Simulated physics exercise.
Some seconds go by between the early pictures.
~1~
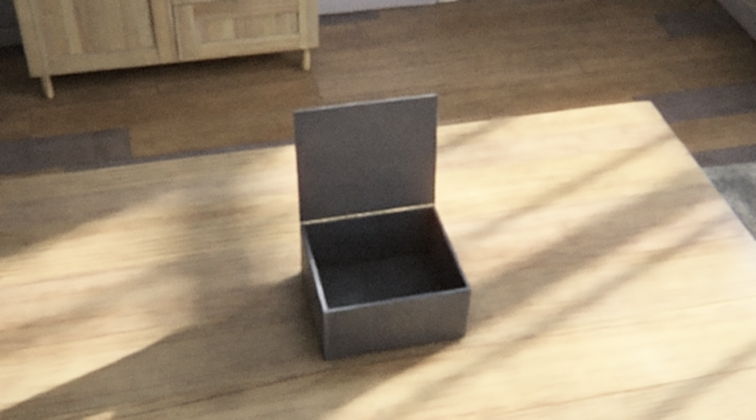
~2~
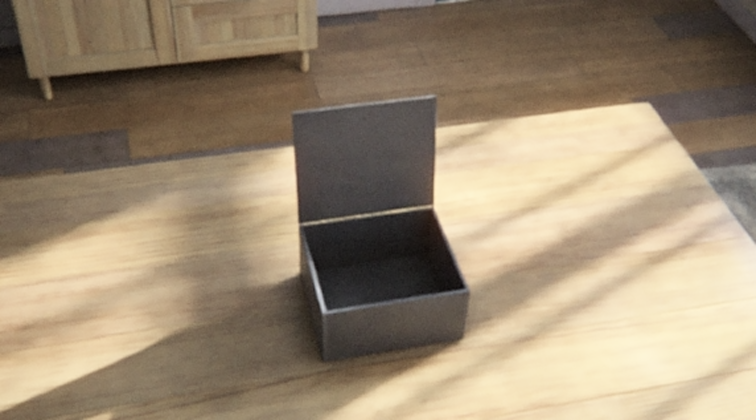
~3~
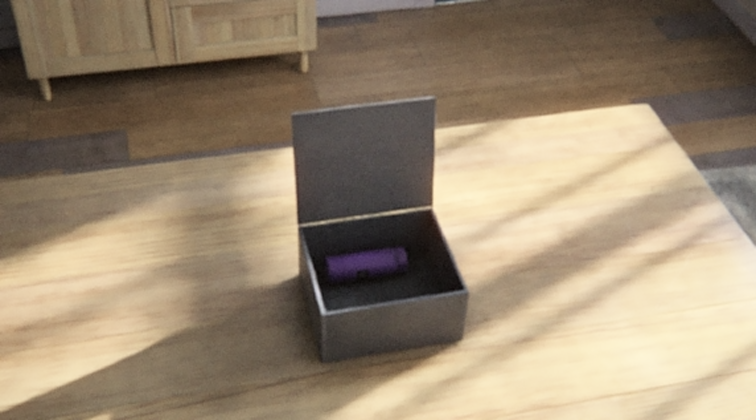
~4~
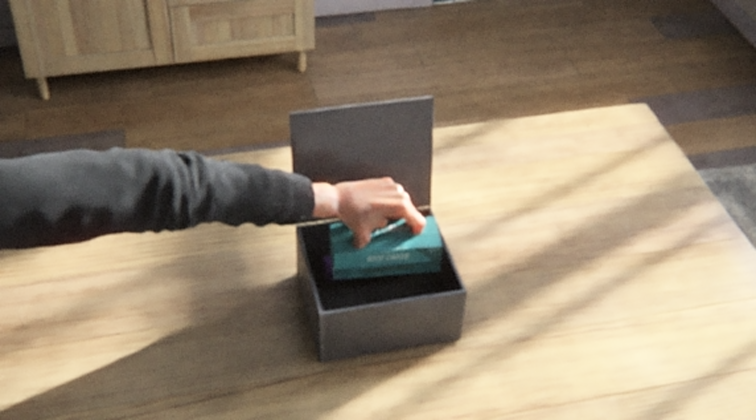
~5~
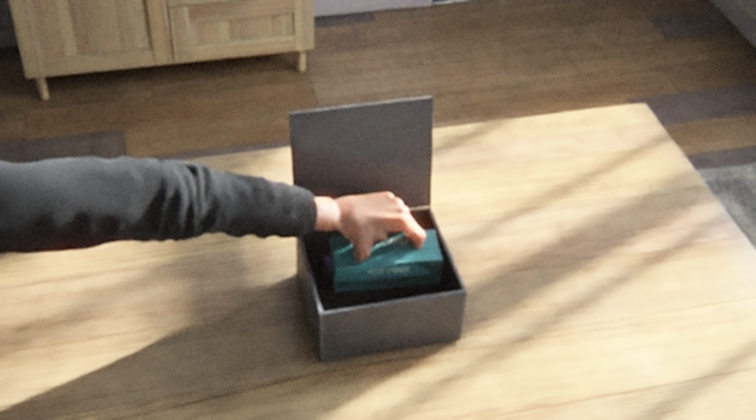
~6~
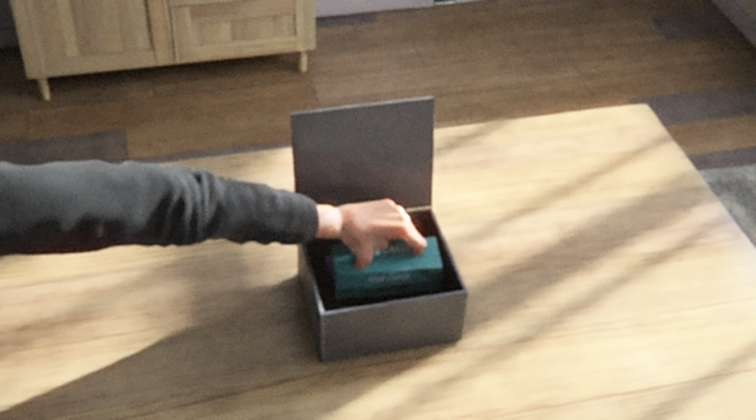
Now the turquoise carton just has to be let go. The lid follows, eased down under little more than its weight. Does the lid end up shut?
Yes.
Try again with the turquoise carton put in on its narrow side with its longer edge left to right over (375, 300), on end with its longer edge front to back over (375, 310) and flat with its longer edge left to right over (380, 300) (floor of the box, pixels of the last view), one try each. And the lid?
So: First shut tight, second open, third shut tight.
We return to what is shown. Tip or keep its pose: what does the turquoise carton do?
In the end, the turquoise carton keeps its orientation.
Then, 1.10 s past the last view, lid starting down; turquoise carton displaced a little near (385, 289).
Then, 1.60 s past the last view, lid 57° above the rim; turquoise carton displaced a little near (385, 289).
Then, 1.90 s past the last view, lid 17° above the rim; turquoise carton displaced a little near (385, 289).
Finally, lid shut; moved from the start, turquoise carton; purple shaker still in place. Final places as the last picture's camera would see them, turquoise carton near (385, 289).
